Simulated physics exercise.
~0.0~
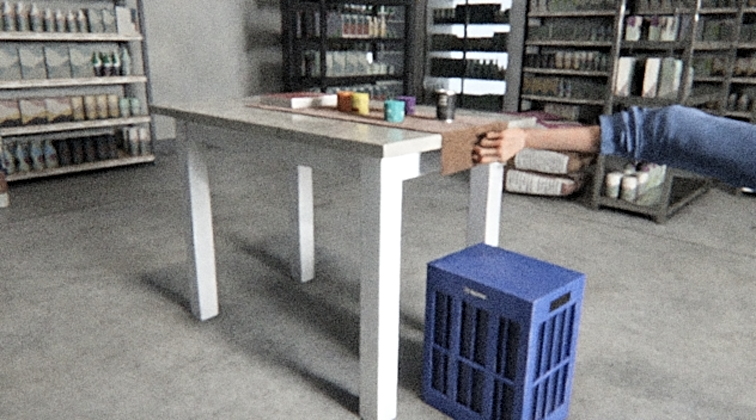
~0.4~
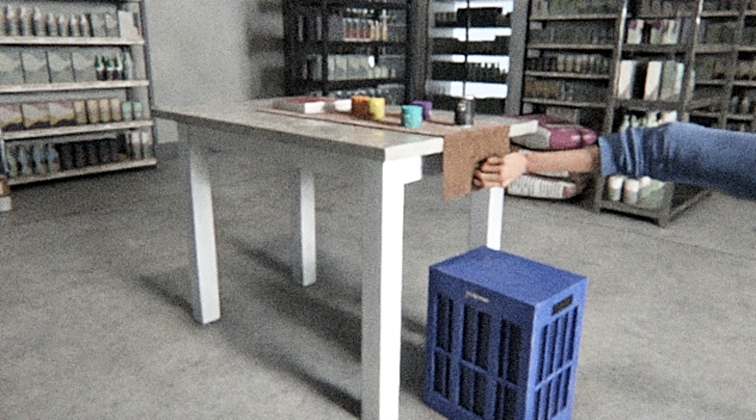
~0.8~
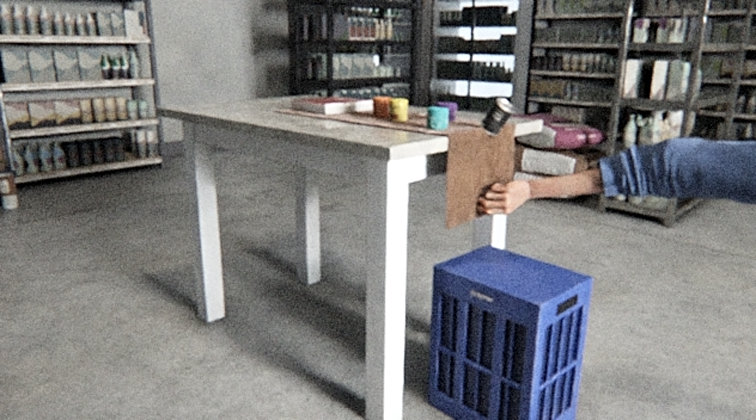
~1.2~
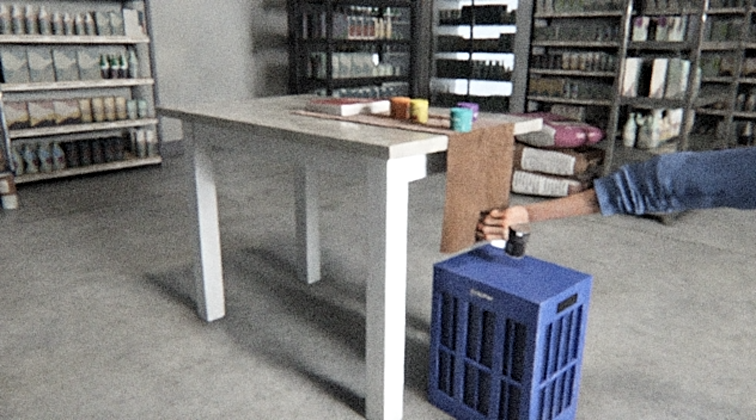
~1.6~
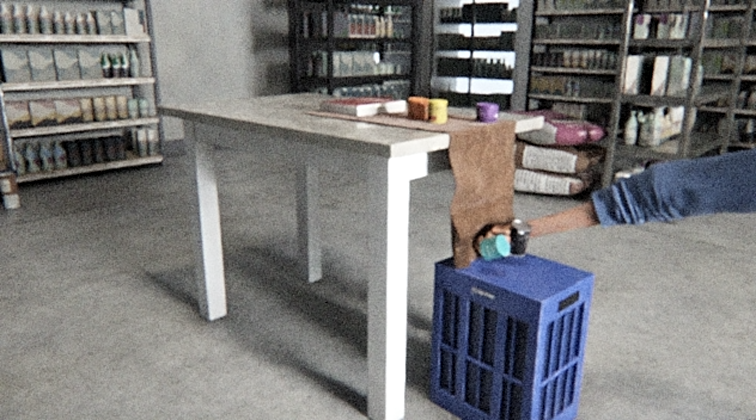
A brown table runner lies across a pale table with white legs, its end hanging above a blue crate, in a grey room lined with stocked shelves, seen through a slightly swaying camera. A book and small orange, yellow, turquoise, purple and black containers sit on top. From the right, a hand in a blue sleeve pulls the cloth down, drawing the containers toward the edge. The black can tips over the edge and lands upside down on the crate. The turquoise pot follows, ending beside it near the hand and lowered hem, while the others remain above.
